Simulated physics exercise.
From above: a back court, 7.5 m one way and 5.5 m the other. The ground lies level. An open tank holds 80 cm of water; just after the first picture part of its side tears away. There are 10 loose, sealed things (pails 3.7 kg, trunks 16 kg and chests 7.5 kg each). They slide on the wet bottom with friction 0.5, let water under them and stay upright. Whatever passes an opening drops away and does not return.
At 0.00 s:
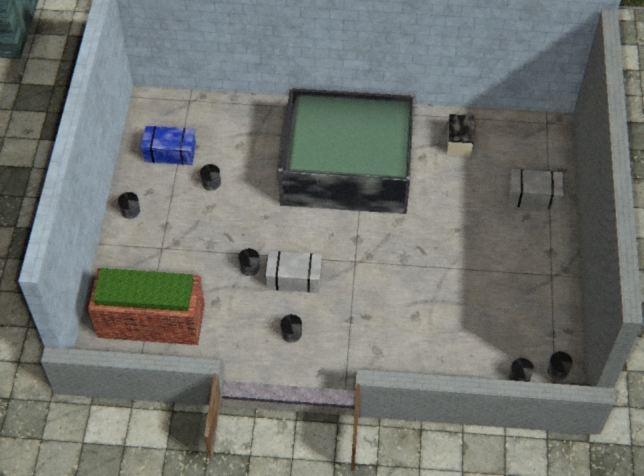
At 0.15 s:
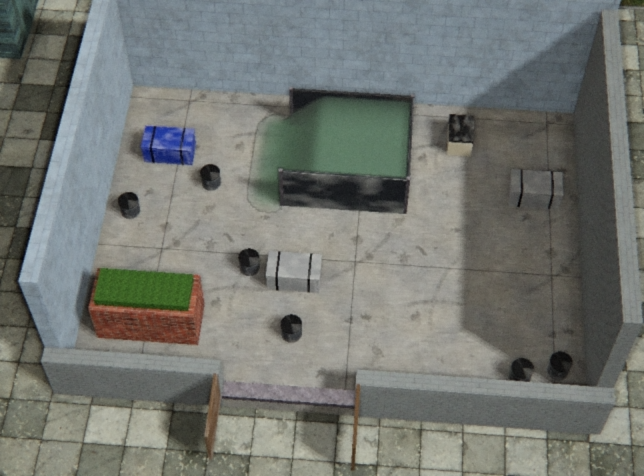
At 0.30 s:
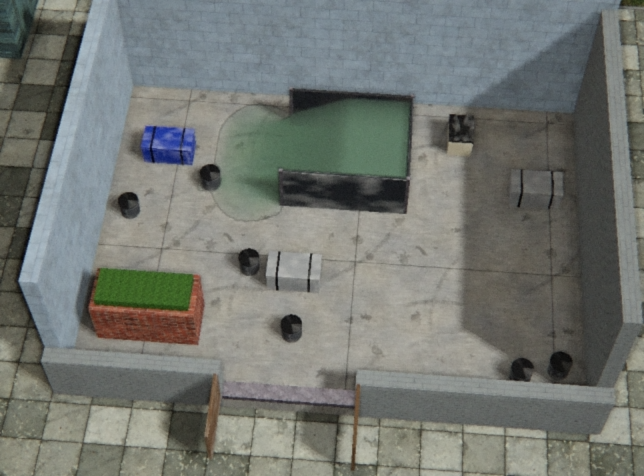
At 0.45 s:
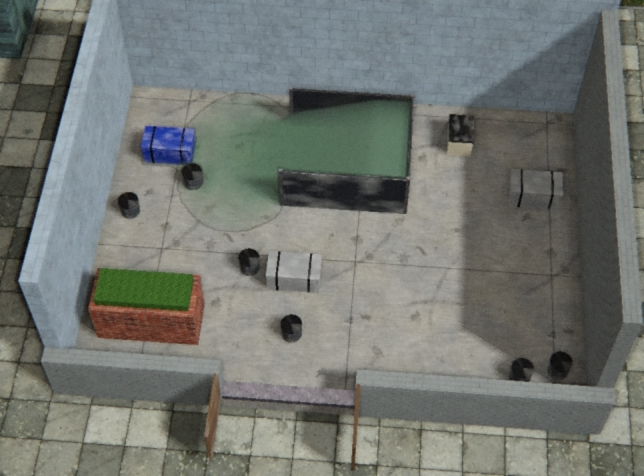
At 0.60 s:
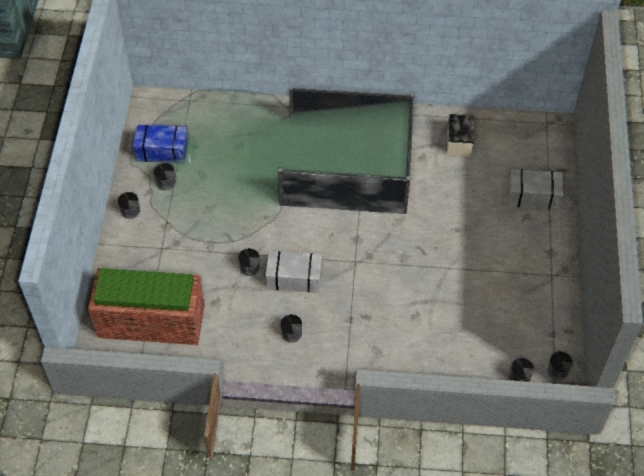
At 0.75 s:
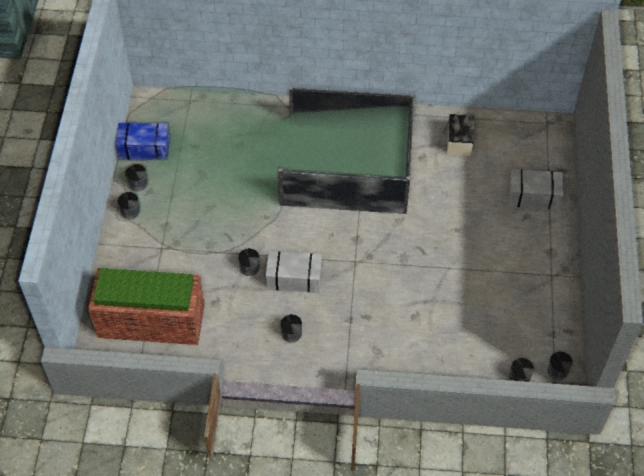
To begin with, a tank of greenish water stands in a walled courtyard among dark cylindrical objects and strapped boxes. Its left side opens, and water spreads leftward across the paving in a widening, rounded sheet. A nearby dark cylinder slides left, then the blue trunk also shifts left toward the wall.
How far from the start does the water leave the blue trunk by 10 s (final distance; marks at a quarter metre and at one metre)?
Blue trunk travels far.
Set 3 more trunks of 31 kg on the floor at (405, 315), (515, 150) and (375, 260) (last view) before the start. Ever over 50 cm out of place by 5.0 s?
In turn: Under, under, under.
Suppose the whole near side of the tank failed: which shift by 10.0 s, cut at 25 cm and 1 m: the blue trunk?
In that case the blue trunk stays put.
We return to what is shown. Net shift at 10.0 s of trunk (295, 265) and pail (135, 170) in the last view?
In that order: 200 cm, 200 cm.
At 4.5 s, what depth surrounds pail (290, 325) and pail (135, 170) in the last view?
Roughly 5 and 20 cm.
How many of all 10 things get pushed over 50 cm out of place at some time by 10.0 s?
9 of them.
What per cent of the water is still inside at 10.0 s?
Some 90 per cent remains.
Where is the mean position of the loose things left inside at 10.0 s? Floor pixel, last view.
At about (391, 241).
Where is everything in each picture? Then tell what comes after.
In the first frame, the blue trunk at (168, 138), on the bottom; 3.1 m2 under water; 0 of 10 have shifted.
In the second frame, the blue trunk at (168, 138), on the bottom; water covers 4.1 m2; 0 of 10 have shifted.
In the third frame, the blue trunk at (168, 138) rests on the ground; 5.5 m2 under water; 0 of 10 have shifted.
In the fourth frame, the blue trunk at (168, 138) rests on the ground; 7.1 m2 under water; 1 of 10 have shifted.
In the fifth frame, the blue trunk at (160, 136) rests on the ground, 13 cm from its start; 8.8 m2 under water; 2 of 10 have shifted.
In the sixth frame, the blue trunk at (142, 134) rests on the ground, 42 cm from its start; water covers 10.7 m2; 2 of 10 have shifted.
After 2.0 s the blue trunk is near (138, 126), 0.4 m from its start, afloat; 0 of 10 are out; 3 afloat.
After 4.5 s the blue trunk is near (147, 237), 2.0 m from its start, afloat; 0 of 10 are out; 5 afloat.
After 7.0 s the blue trunk is near (192, 251), 2.3 m from its start, afloat; 0 of 10 are out; 5 afloat.
After 10.0 s the blue trunk is near (278, 308), 3.7 m from its start, aground; 0 of 10 are out; 7 afloat.
